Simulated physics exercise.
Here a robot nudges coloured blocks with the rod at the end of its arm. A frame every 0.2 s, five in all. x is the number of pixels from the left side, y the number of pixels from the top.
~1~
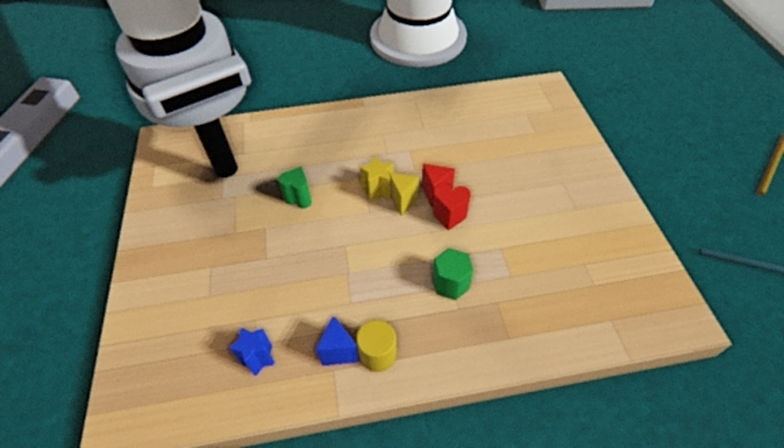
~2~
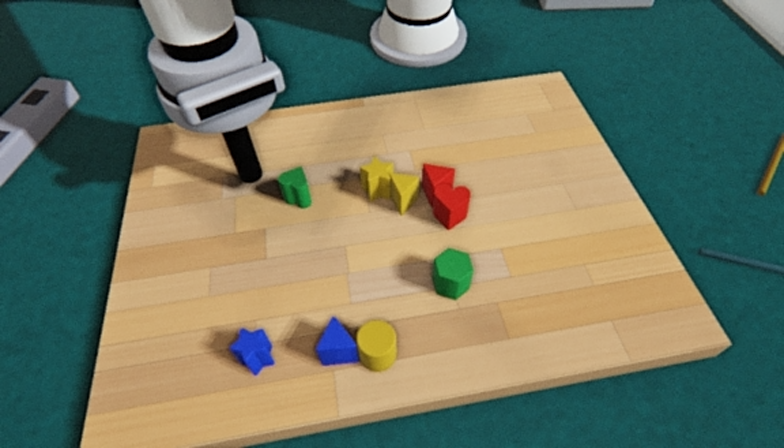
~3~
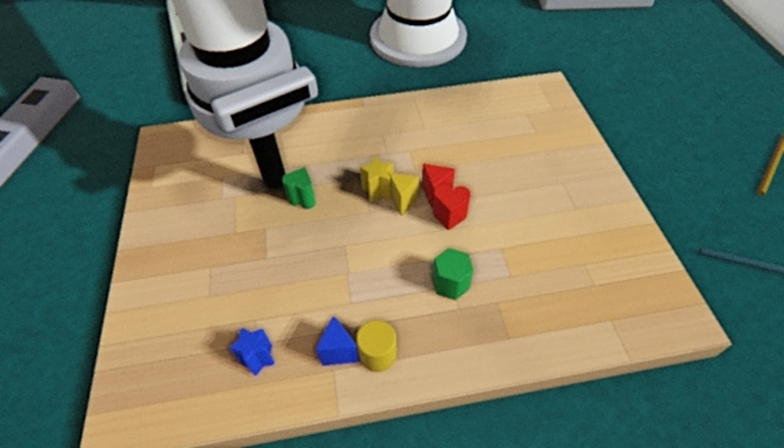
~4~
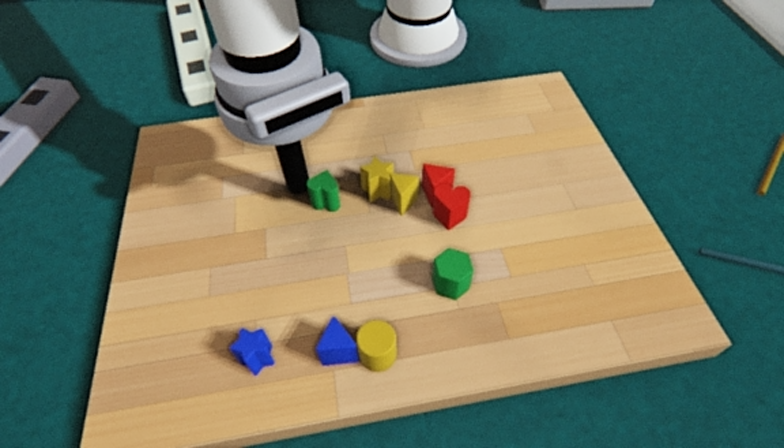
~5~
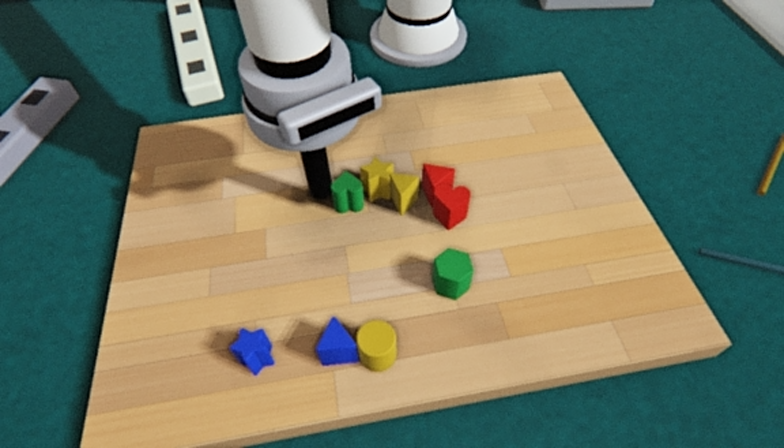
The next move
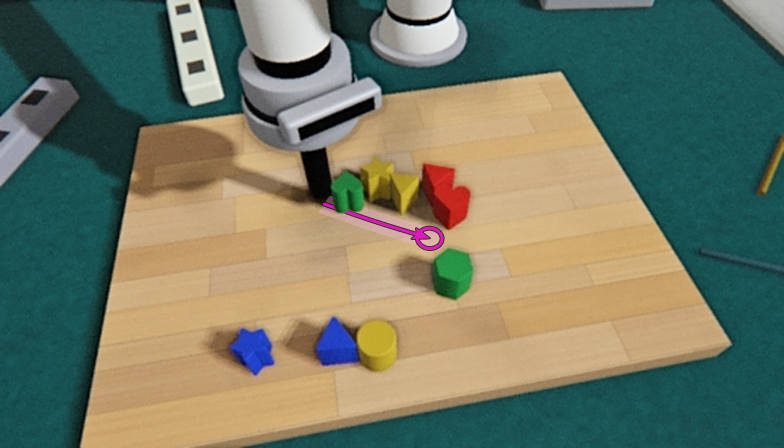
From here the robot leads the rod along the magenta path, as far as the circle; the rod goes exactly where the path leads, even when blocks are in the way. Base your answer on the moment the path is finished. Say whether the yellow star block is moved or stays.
At the end of the path, the yellow star block has moved off its old spot.
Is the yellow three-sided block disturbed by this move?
That block ends up displaced.
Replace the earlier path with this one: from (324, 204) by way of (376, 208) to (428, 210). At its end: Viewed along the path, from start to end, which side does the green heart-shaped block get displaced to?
Its shift is rightward.
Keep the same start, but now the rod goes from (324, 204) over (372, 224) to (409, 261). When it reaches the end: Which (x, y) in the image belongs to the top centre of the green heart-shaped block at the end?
That would be at about pixel (391, 192).
Path on the board, from (324, 204) to (430, 238).
What follows on the original path. One third of the way, rod at (357, 203); green heart-shaped block at (379, 188), turned 45° anticlockwise; yellow star block at (384, 166), turned 40° anticlockwise; yellow three-sided block at (407, 179), turned 35° clockwise.
Two thirds of the way, rod at (394, 215); green heart-shaped block at (400, 188), turned 110° anticlockwise; yellow star block at (385, 165), turned 45° anticlockwise; yellow three-sided block at (418, 175), turned 25° clockwise; red three-sided block at (443, 170).
At the end, rod at (431, 225); green heart-shaped block at (400, 188), turned 110° anticlockwise; yellow star block at (385, 165), turned 45° anticlockwise; yellow three-sided block at (418, 175), turned 25° clockwise; red three-sided block at (443, 170).
